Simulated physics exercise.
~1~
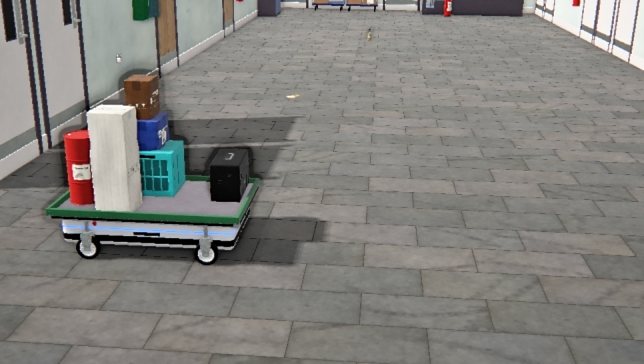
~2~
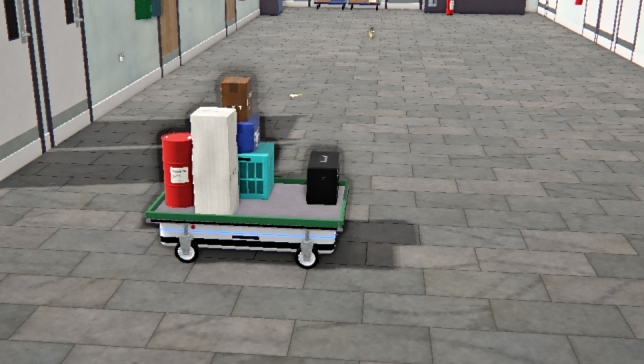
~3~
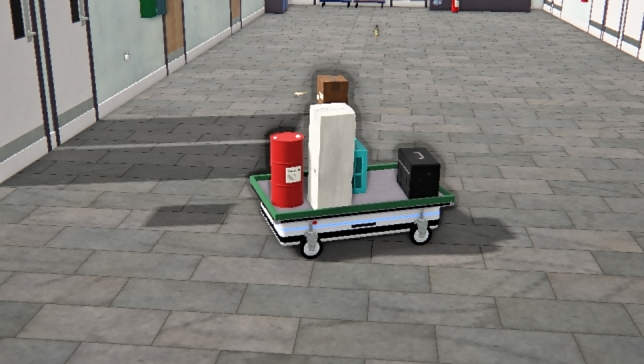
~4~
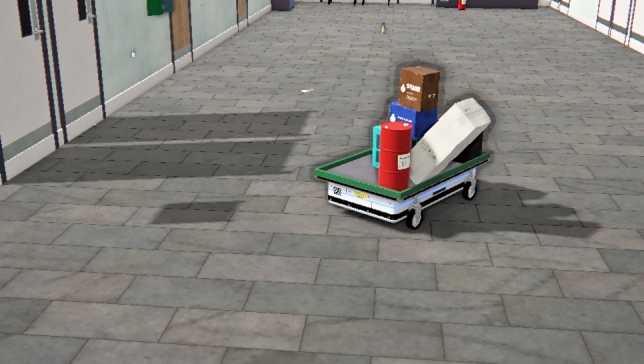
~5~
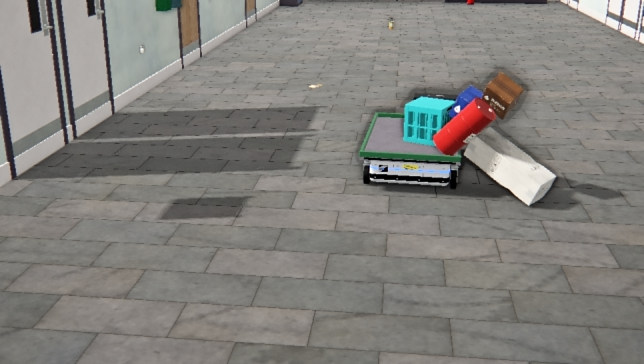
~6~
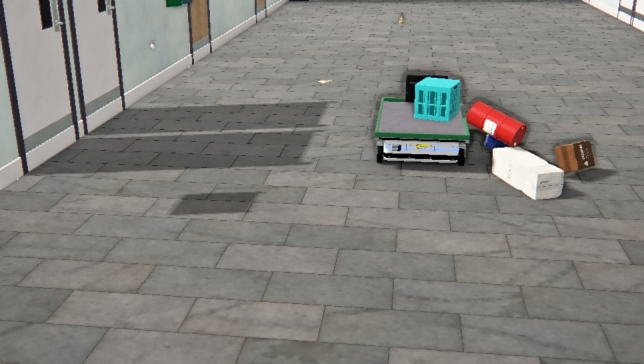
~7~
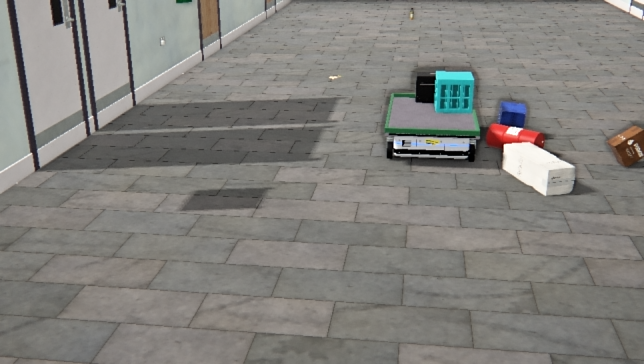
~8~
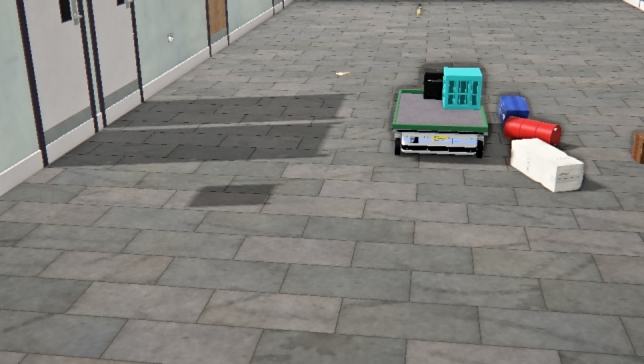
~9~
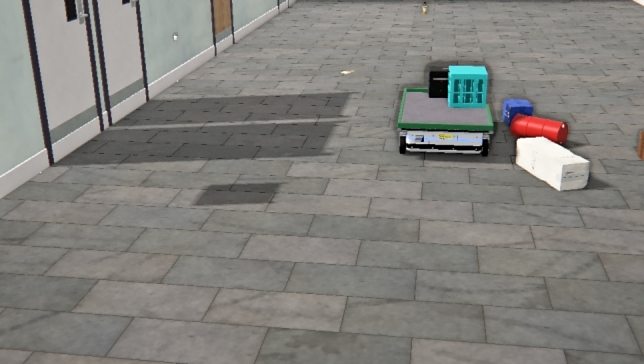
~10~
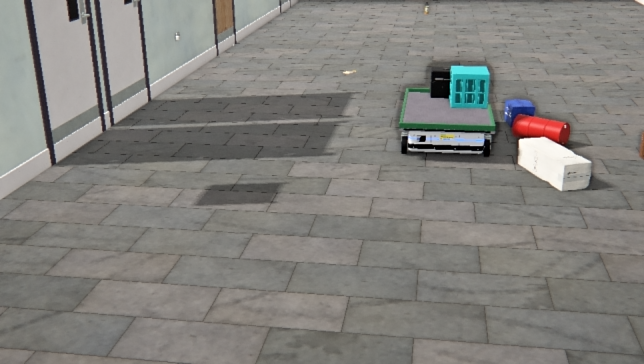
A green-edged flat cart carries a tall white box, a red canister, a turquoise crate, a black toolbox and a brown box stacked above a blue parcel across a grey tiled corridor, seen from above. It rolls right from the left side, then swings away from the viewer. As it turns, the white box leans and topples off the right side, and the canister, brown box and blue parcel tumble after it. The brown box rolls farthest right. The cart stops, with the crate and toolbox still aboard and the fallen things lying to its right.
